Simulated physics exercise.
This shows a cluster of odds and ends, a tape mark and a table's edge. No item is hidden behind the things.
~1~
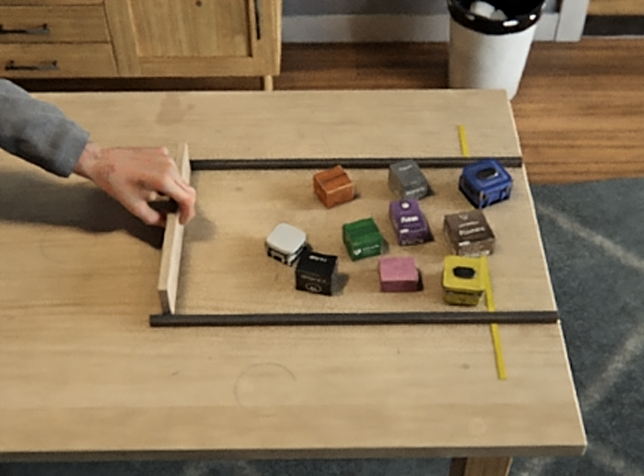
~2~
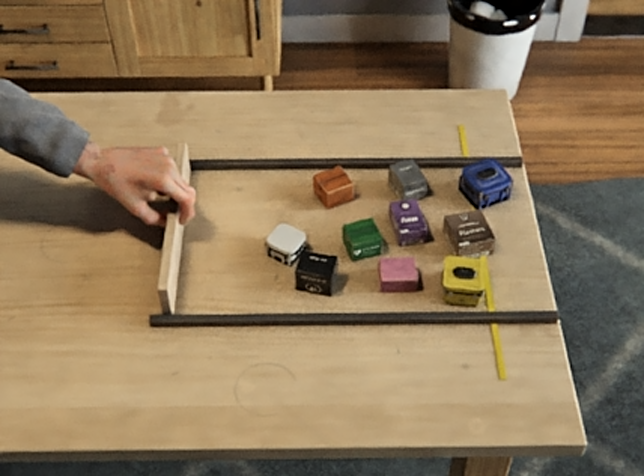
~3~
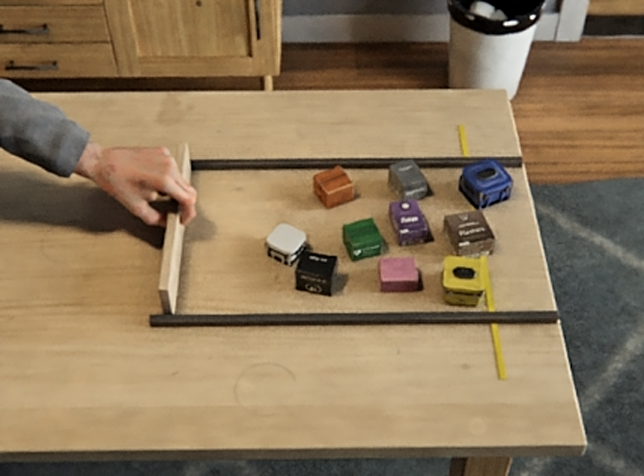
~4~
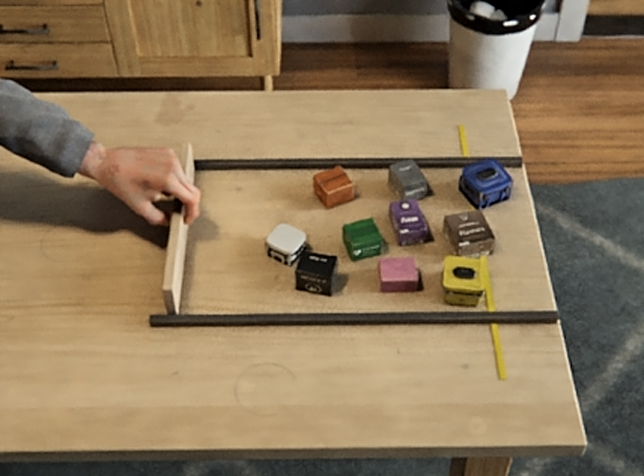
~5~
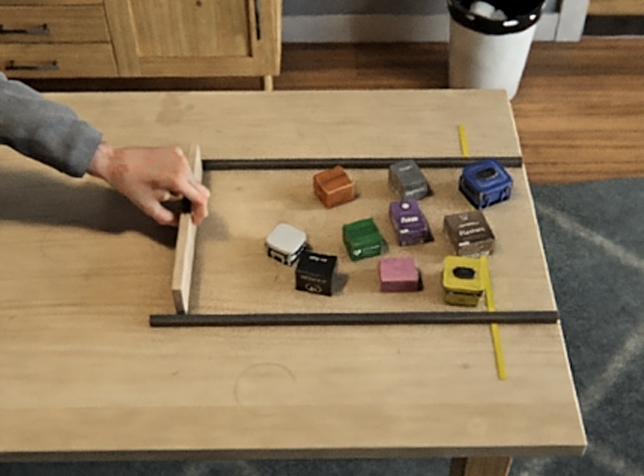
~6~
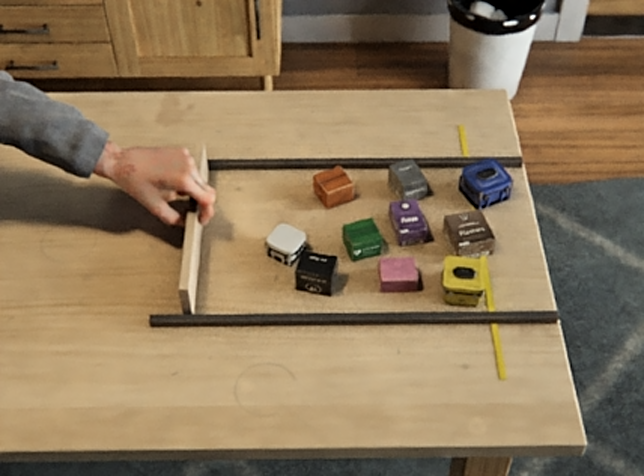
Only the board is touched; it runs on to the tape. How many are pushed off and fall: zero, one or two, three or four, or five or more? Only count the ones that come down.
Going by the pictures, three or four pieces get pushed right off.
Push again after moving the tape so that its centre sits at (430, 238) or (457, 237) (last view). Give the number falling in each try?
0 and 1 down on the floor.
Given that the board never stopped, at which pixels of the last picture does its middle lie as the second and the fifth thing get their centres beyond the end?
About (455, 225), then (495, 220).
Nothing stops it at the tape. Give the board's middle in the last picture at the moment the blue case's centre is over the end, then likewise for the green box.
Approx. (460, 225) for the first, approx. (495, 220) for the second.
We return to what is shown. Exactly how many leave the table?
Tally: 3.
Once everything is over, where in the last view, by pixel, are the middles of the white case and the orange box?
In the last picture the white case sits at (496, 237) while the orange box sits at (489, 189).
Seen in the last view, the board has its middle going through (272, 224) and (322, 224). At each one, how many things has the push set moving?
Up to then 1, and up to the other point 4.
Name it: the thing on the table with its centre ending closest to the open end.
Pink block ends nearest.
Early on, none off yet; blue case at rest near (485, 184); brown box at rest near (469, 235); yellow case at rest near (463, 282).
Finally, the number that fall off is three or four; lost, yellow case, brown box and blue case.
